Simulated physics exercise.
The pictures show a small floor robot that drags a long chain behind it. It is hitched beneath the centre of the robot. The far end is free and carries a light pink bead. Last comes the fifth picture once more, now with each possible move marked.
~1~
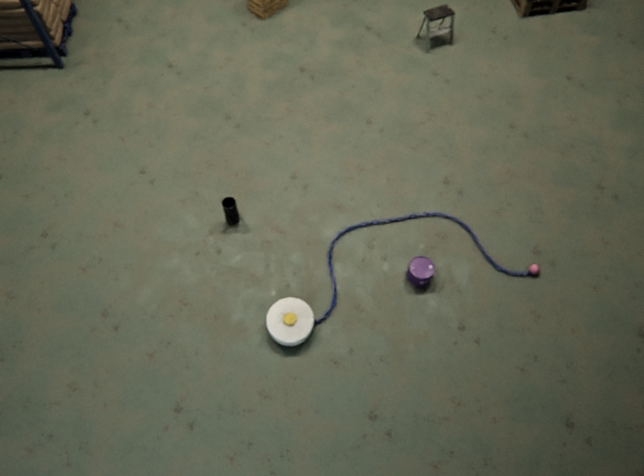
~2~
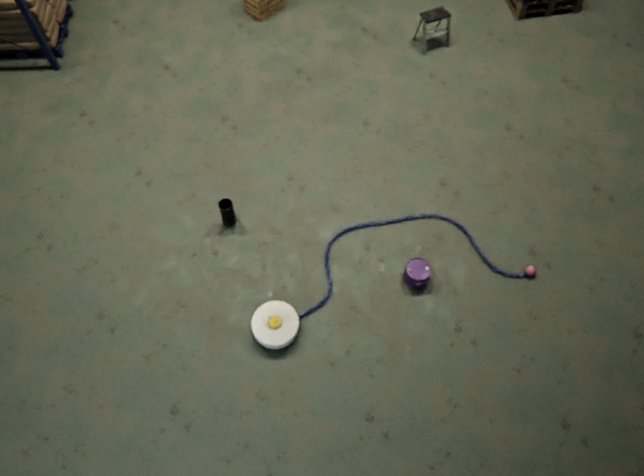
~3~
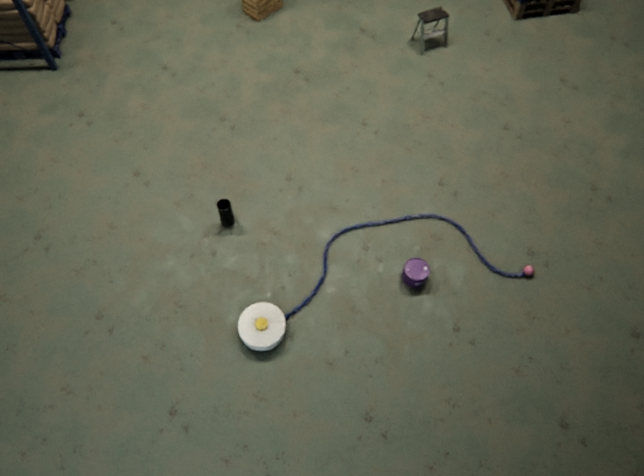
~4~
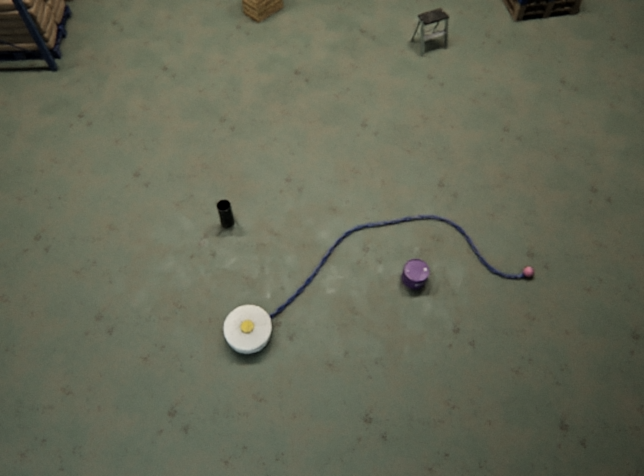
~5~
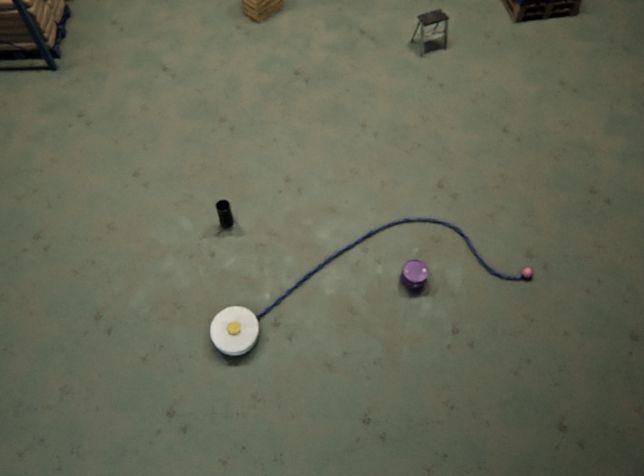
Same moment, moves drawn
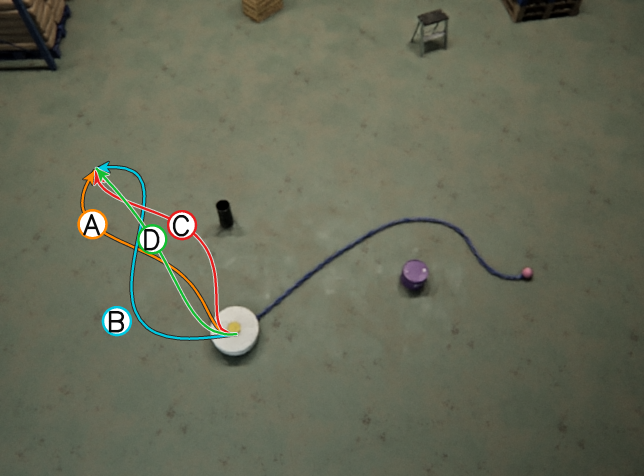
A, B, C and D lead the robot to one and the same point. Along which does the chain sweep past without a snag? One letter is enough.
Take A.
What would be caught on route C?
It meets the black post.
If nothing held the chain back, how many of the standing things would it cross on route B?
Two.
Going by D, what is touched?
The black post.
On the copy, A from (236, 334) via (142, 251) to (95, 171); B from (236, 334) via (134, 262) to (96, 169); C from (236, 334) via (186, 228) to (96, 171); D from (236, 334) via (159, 251) to (96, 169).
On A. First, robot (169, 263), middle of the chain (353, 254), free end (525, 274).
Then, robot (88, 218), middle of the chain (263, 252), free end (438, 260).
Finally, robot (94, 164), middle of the chain (230, 241), free end (404, 258); nothing has been touched.
By contrast, B meets the purple tub and black post; C meets the black post; D meets the black post.
